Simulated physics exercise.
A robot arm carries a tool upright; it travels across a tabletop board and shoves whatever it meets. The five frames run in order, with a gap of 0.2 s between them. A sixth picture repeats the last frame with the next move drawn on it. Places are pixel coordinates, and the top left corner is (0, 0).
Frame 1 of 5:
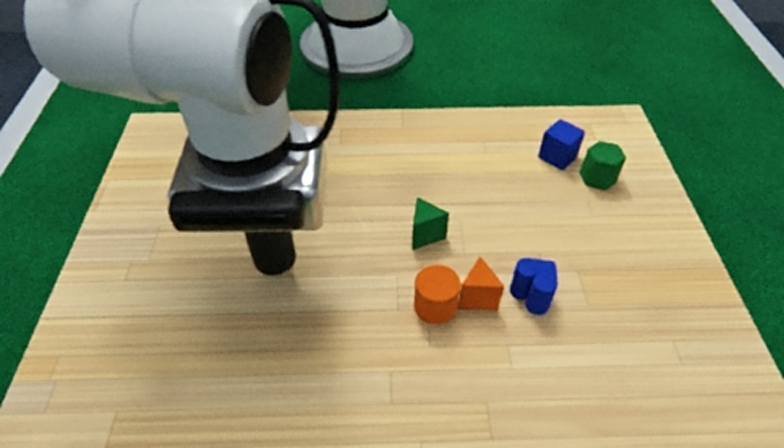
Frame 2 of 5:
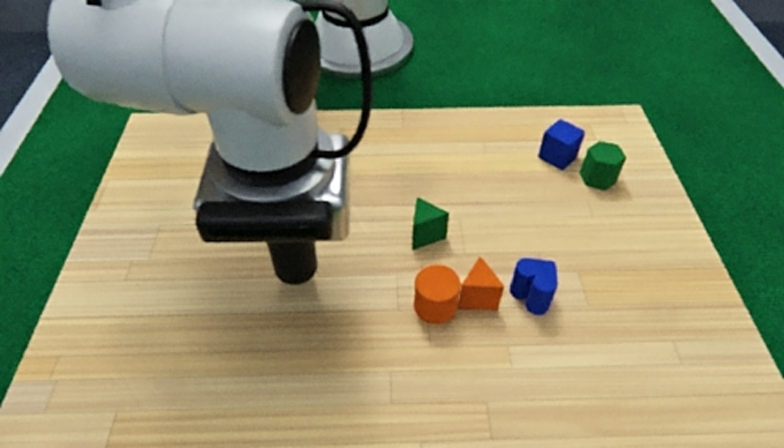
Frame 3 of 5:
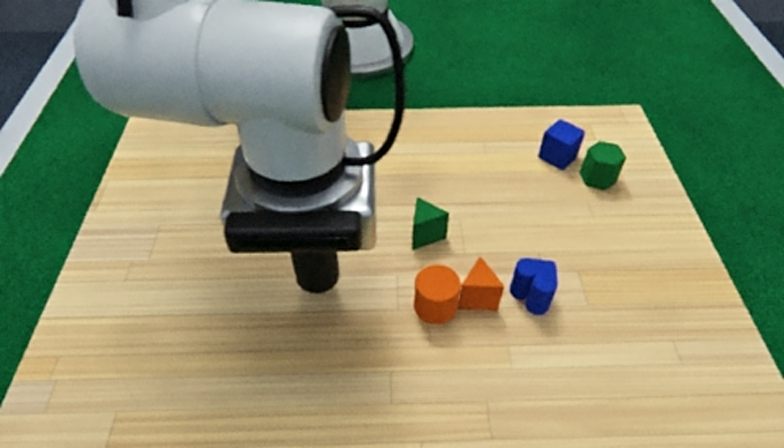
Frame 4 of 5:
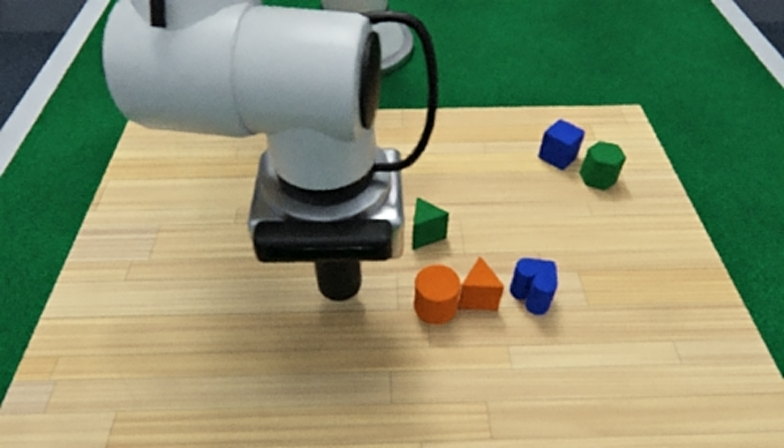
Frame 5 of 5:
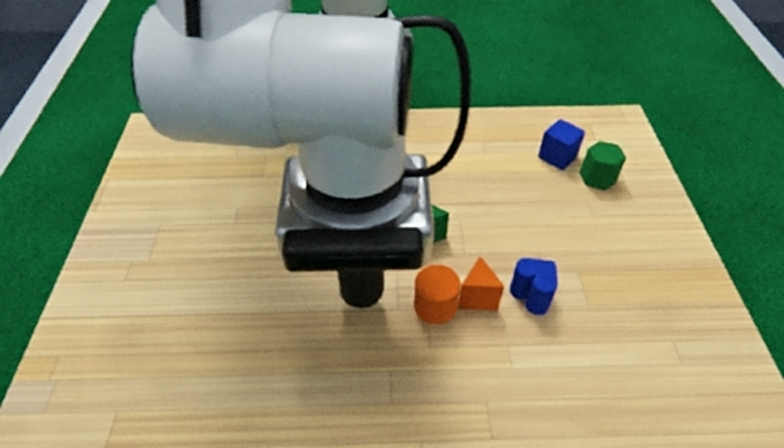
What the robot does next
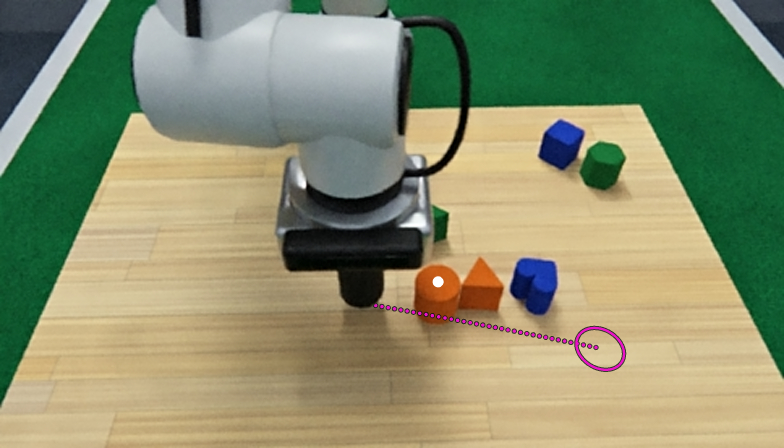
At first, a white robot arm holds its dark tool over the left side of a wooden table, away from several green, orange and blue blocks. The arm then glides steadily right and slightly nearer the viewer, partly covering the green triangle beside the orange disc, while the blocks stay still.
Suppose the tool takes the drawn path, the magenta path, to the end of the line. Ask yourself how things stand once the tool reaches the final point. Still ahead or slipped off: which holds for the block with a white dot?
In the end it is beside or behind the tool.
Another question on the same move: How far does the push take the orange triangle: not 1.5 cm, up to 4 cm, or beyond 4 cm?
Over 4 cm.
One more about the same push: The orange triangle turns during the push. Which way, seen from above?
Turns anticlockwise.
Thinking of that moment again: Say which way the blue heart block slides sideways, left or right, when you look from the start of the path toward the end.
So, looking from the first point of the path to the last, the blue heart block moves leftwards.
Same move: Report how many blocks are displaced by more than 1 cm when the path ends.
I foresee three or more blocks being moved.
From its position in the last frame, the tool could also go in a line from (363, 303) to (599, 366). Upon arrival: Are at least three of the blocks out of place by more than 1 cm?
Short answer: Yes.
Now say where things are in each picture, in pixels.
In the first picture, tip of the tool (275, 260), middles of tops, green triangle (427, 211), orange disc (438, 282), orange triangle (482, 275), blue heart block (540, 272).
In the second picture, tool (297, 269), nothing pushed.
In the third picture, tool (318, 277), nothing pushed.
In the fourth picture, tool (340, 284), nothing pushed.
In the fifth picture, tool (362, 291), green triangle partly hidden, orange disc (438, 282), orange triangle (482, 275), blue heart block (540, 272).
The line goes straight from (363, 303) to (600, 348); the dot is on the orange disc.
On the path given first. One third of the way, tool (441, 305); orange disc (489, 288); orange triangle (516, 271), turned 80° anticlockwise; blue heart block (549, 266), turned 35° clockwise.
Two thirds of the way, tool (522, 320); orange disc (560, 287); orange triangle (533, 255), turned 110° anticlockwise; blue heart block (572, 256).
At the end, tool (607, 337); green triangle unmoved; orange disc (604, 285); orange triangle (533, 255), turned 110° anticlockwise; blue heart block (577, 250), turned 30° anticlockwise.
